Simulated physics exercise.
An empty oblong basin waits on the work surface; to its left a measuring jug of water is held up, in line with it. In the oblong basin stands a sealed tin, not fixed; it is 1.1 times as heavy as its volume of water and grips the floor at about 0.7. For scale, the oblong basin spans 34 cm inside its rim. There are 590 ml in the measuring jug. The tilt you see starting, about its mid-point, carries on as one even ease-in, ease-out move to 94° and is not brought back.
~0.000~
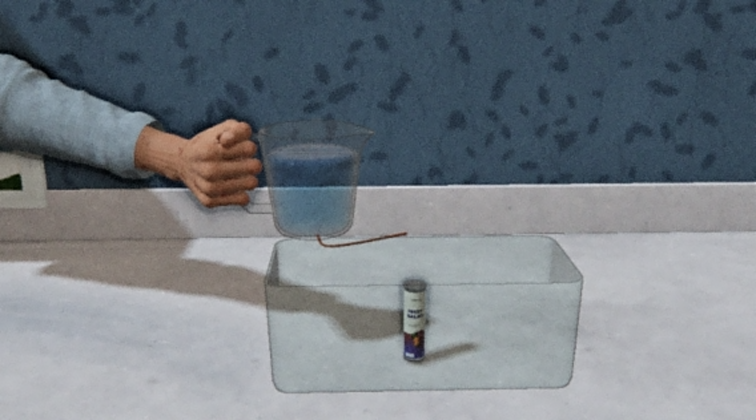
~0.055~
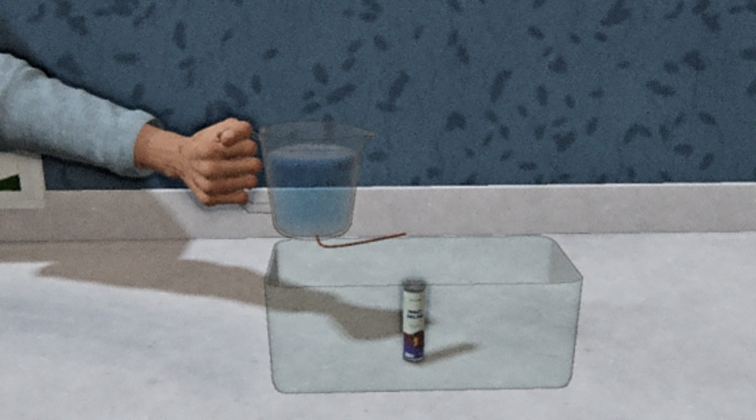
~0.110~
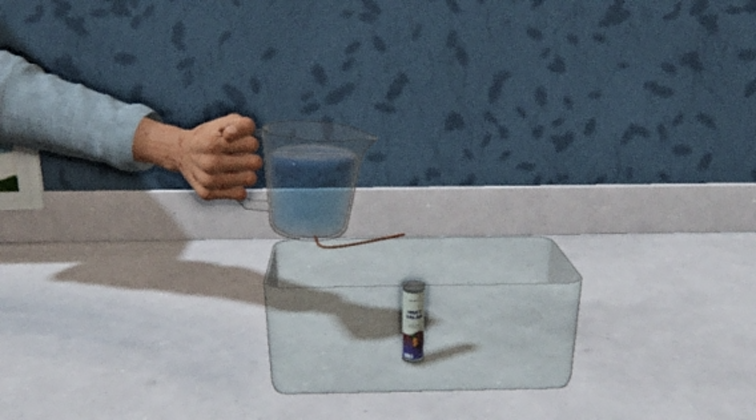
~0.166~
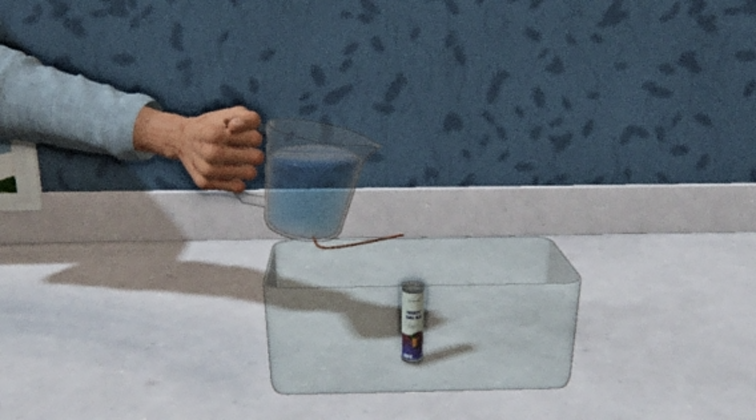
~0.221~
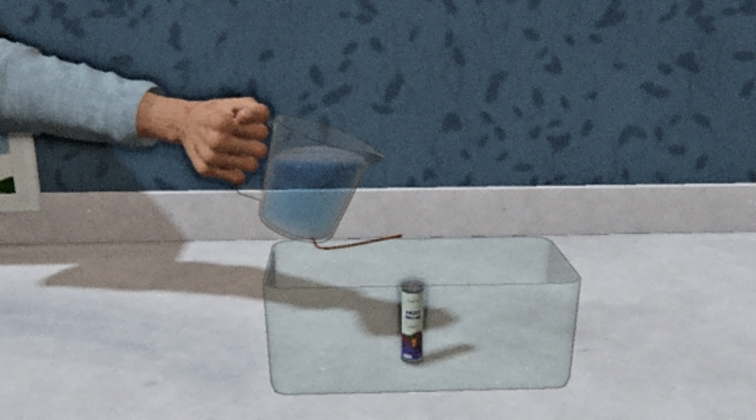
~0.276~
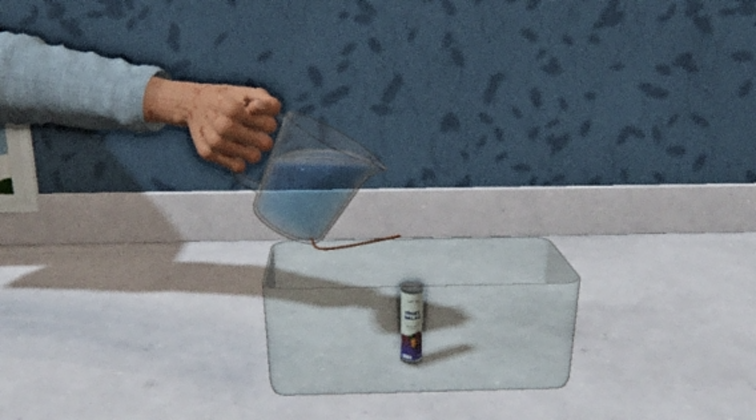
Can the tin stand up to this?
The tin goes over.
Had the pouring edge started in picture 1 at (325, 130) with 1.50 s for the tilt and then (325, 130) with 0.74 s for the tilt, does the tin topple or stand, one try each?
First it keeps standing; then it topples.
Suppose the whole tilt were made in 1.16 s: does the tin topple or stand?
Then it falls.
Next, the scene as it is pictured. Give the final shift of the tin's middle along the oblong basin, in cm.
Some 6.0 cm.
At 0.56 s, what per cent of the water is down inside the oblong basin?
About 16 per cent.
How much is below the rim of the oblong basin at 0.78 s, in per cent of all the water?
Some 68 per cent.
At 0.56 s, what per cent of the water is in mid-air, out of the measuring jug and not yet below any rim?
About 18 per cent.
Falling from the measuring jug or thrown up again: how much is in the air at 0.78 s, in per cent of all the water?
Some 10 per cent.
After 0.56 s the tilt is 82° and 66 per cent is still to pour; the tin stands where it began.
After 0.78 s the tilt is 94° and 21 per cent is still to pour; the tin stands where it began.
After 1.00 s the tilt is 94° and 5 per cent is still to pour; the tin leans 26°.
After 1.24 s the tilt is 94° and 1 per cent is still to pour; the tin lies on its side.
In the end the tin lies on its side.
